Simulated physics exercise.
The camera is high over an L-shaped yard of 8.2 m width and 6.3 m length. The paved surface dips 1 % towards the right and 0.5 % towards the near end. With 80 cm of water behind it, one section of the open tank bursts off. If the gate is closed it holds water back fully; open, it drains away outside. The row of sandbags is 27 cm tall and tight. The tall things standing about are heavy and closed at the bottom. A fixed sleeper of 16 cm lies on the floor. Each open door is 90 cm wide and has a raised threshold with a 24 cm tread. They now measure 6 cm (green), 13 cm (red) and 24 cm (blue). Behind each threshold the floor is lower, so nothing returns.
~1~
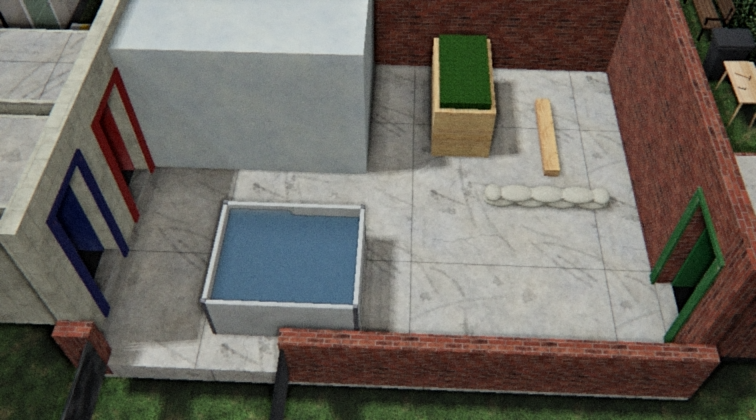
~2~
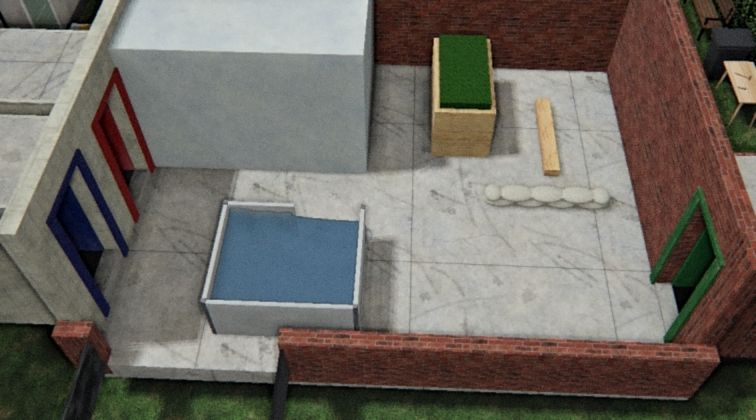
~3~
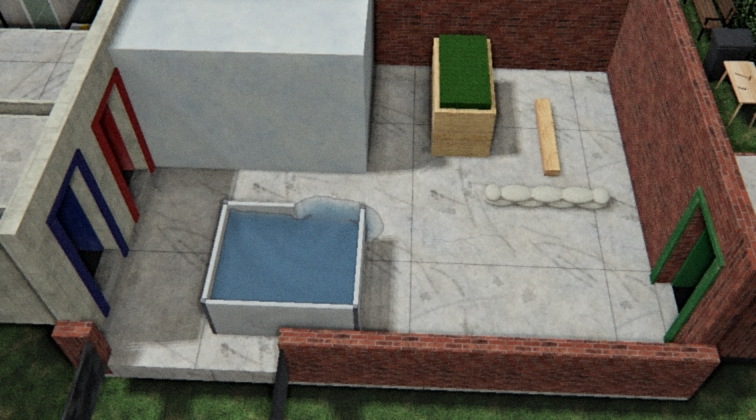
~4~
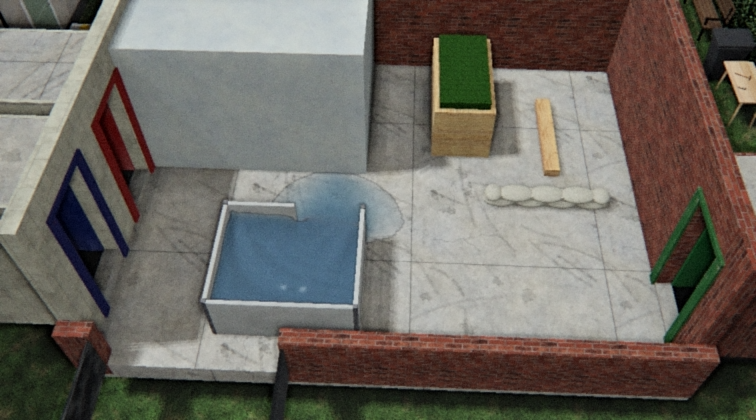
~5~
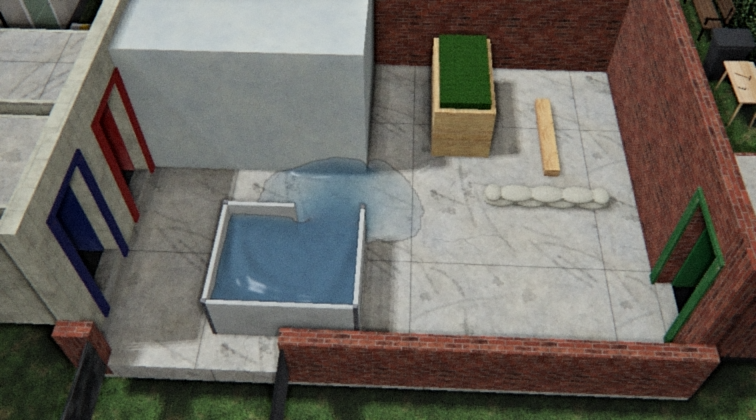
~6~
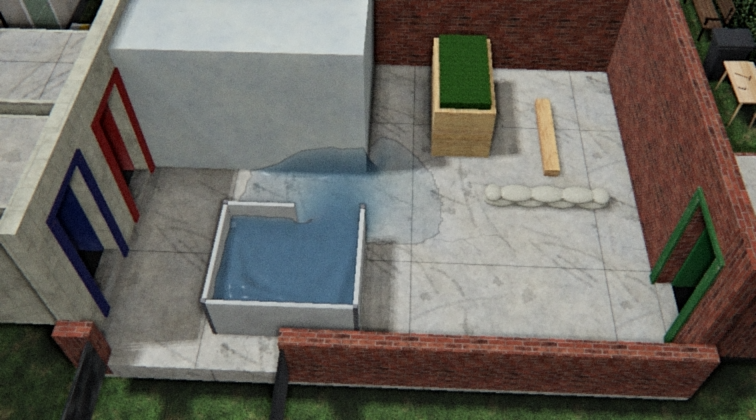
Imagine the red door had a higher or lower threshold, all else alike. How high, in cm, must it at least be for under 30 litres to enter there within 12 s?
It would have to be roughly 18 cm high.
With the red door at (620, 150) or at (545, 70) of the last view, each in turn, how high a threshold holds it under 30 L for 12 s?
Roughly 9.0 and 8.0 cm.
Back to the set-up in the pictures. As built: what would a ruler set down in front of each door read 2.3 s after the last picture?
Depths in cm: Green 0, red 22, blue 11.
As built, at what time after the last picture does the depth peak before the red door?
At about 1.8 s.
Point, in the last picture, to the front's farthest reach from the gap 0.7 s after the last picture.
At about (426, 72).
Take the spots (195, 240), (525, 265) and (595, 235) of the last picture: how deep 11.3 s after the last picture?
Roughly 3, 5 and 4 cm, in turn.
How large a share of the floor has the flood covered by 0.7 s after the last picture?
Near 20 per cent is wet.
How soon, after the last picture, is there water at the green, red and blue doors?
Green 2.8 s, red 0.8 s, blue 1.6 s.
Then, 0.7 s after the last picture water covers 20 % of the floor, deepest (51 cm) near (341, 175); it has not reached the red door.
Then, 2.3 s after the last picture water covers 50 % of the floor, deepest (34 cm) near (627, 185); 22 cm at the red door, 58 litres in over its 13 cm threshold.
Then, 11.3 s after the last picture water covers 95 % of the floor, deepest (12 cm) near (615, 132); 3 cm at the red door, 87 litres in over its 13 cm threshold.
At the red door as built, the water peaked near 26 cm, 1.9 s after the last picture.
With a threshold of 16.5 cm, 44 litres would have come in within the 12 s; with 22.5 cm, 9 litres. So under 30 litres takes about 18 cm.
